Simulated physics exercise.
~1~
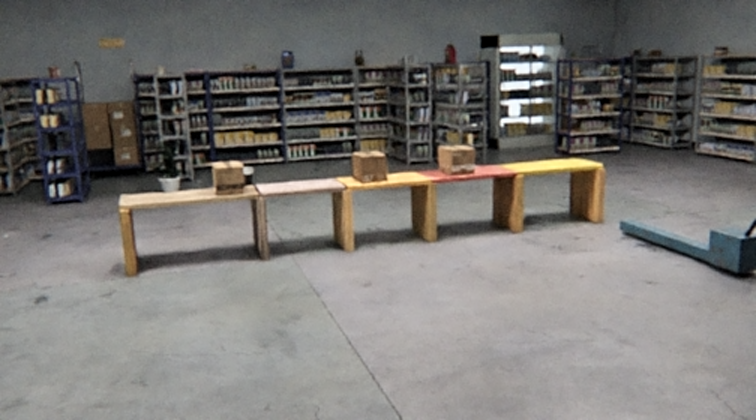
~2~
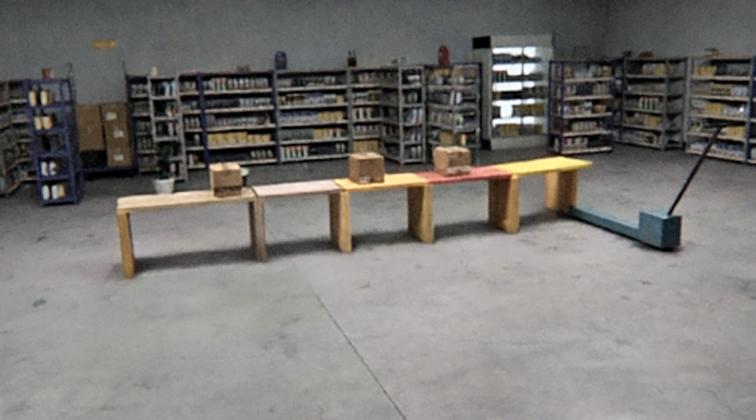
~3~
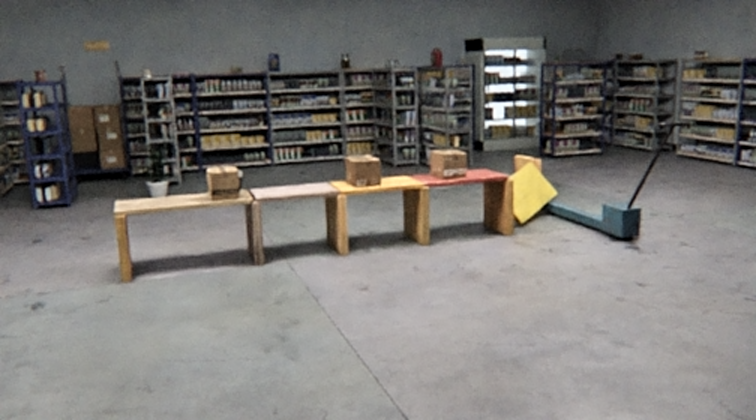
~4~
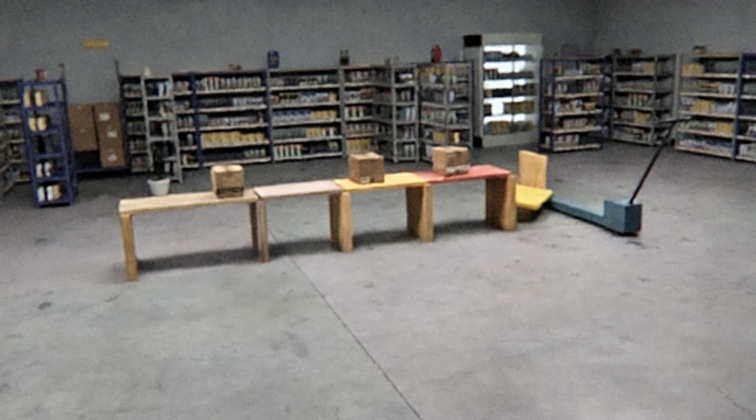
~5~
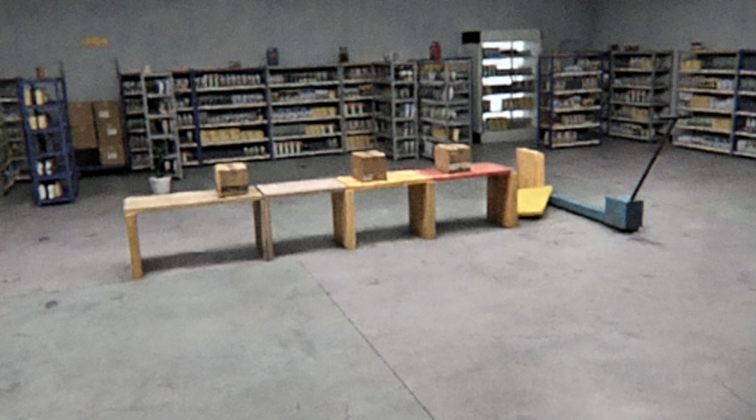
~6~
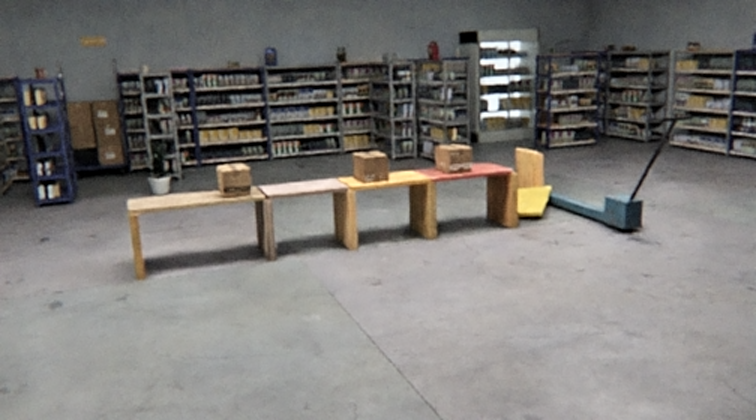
A yellow board at the right end of a long, low row of boards dropped to the floor after a blue-green floor jack slid left into its end support, while the red board beside it and the cartons on the rest stayed up.
